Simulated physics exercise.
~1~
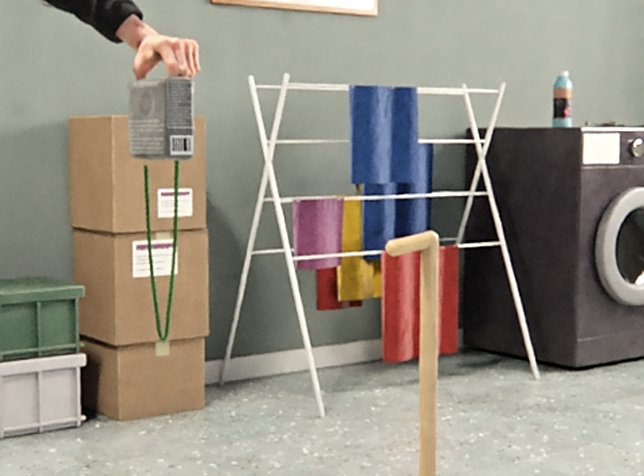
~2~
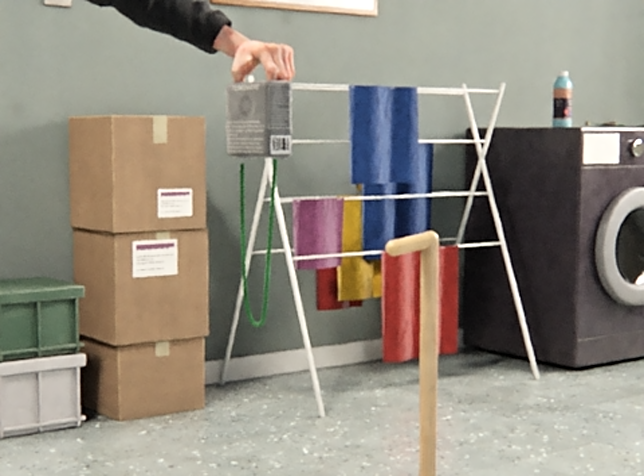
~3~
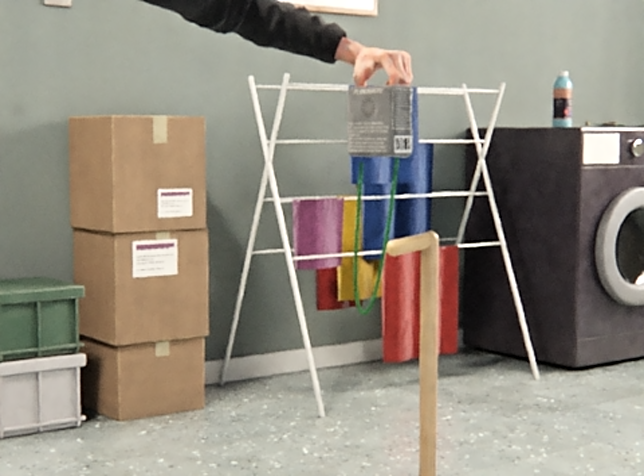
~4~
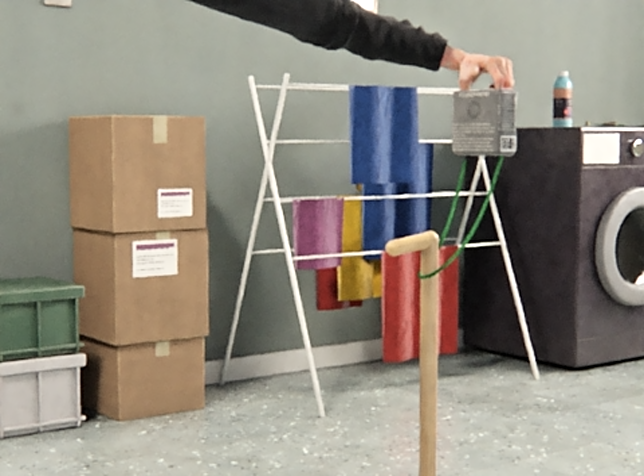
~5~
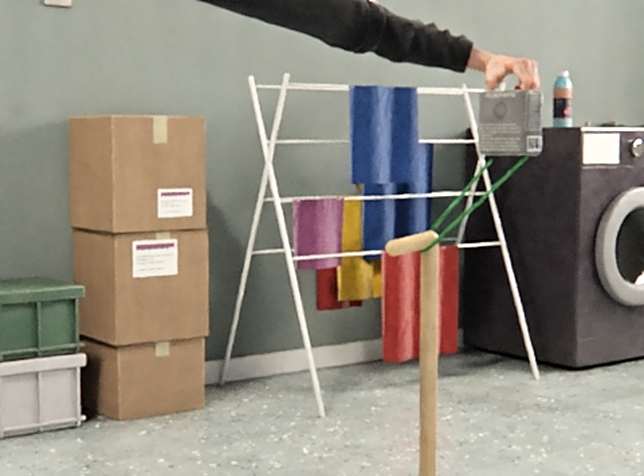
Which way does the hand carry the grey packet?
The hand carries the grey packet to the right, from beside the stacked boxes across the drying rack towards the washing machine.
Grey packet trailing a green loop moving right in a hand past a wooden post, the loop snagging and pulling tight.
